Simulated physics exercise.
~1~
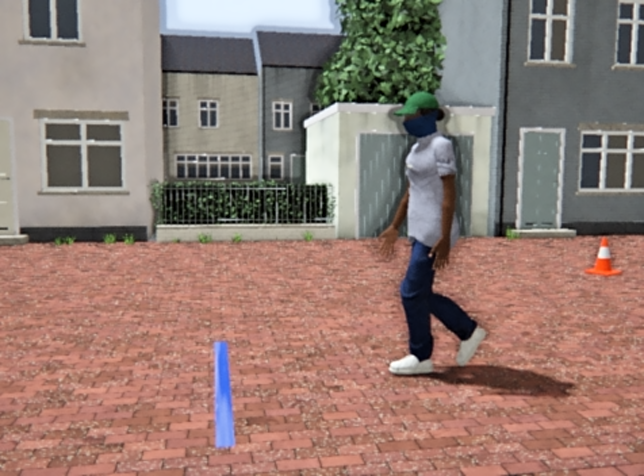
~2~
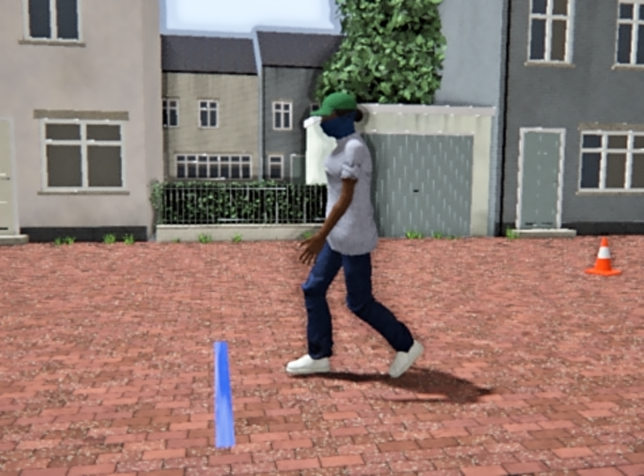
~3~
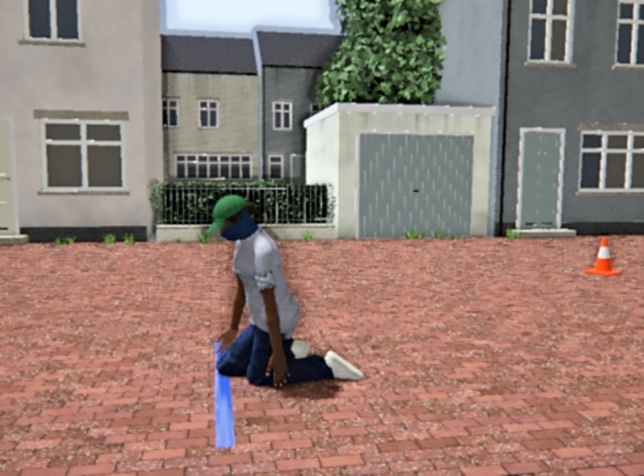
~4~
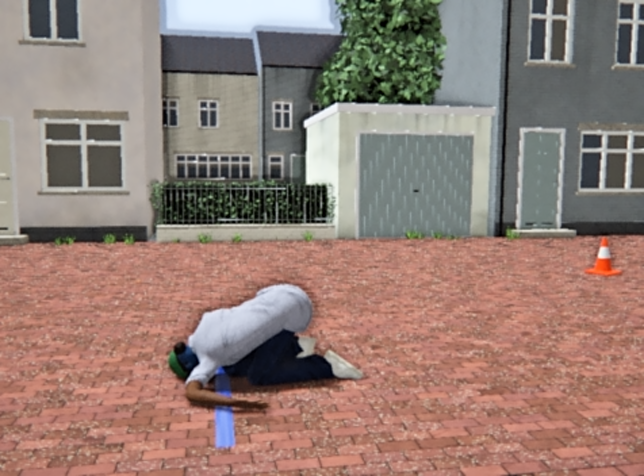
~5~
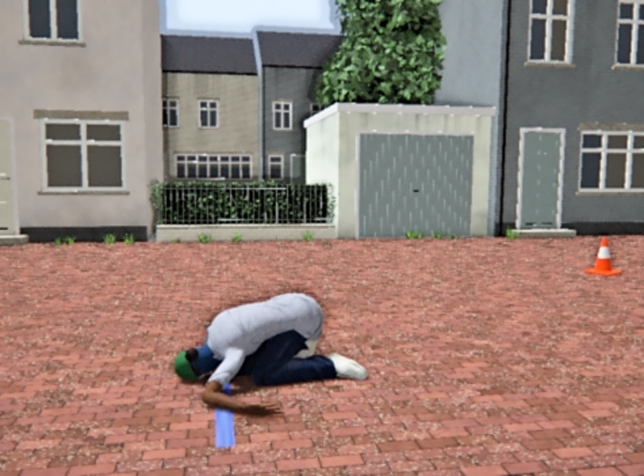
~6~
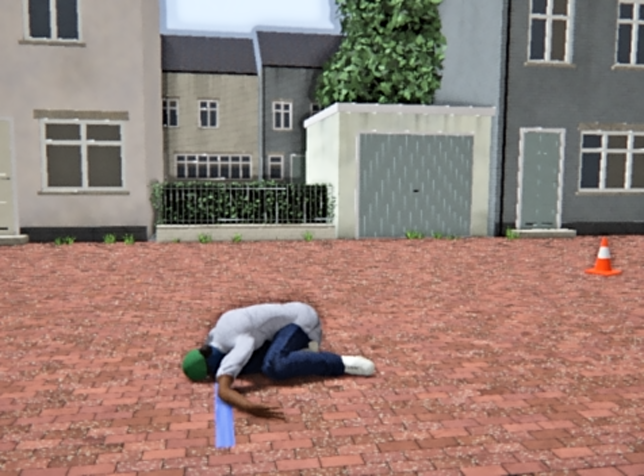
We see a person in a green cap and face covering walk left across red brick paving towards a strip of blue tape, drop to the knees, and fold forward to the ground, ending curled up with hips and chest short of the tape.
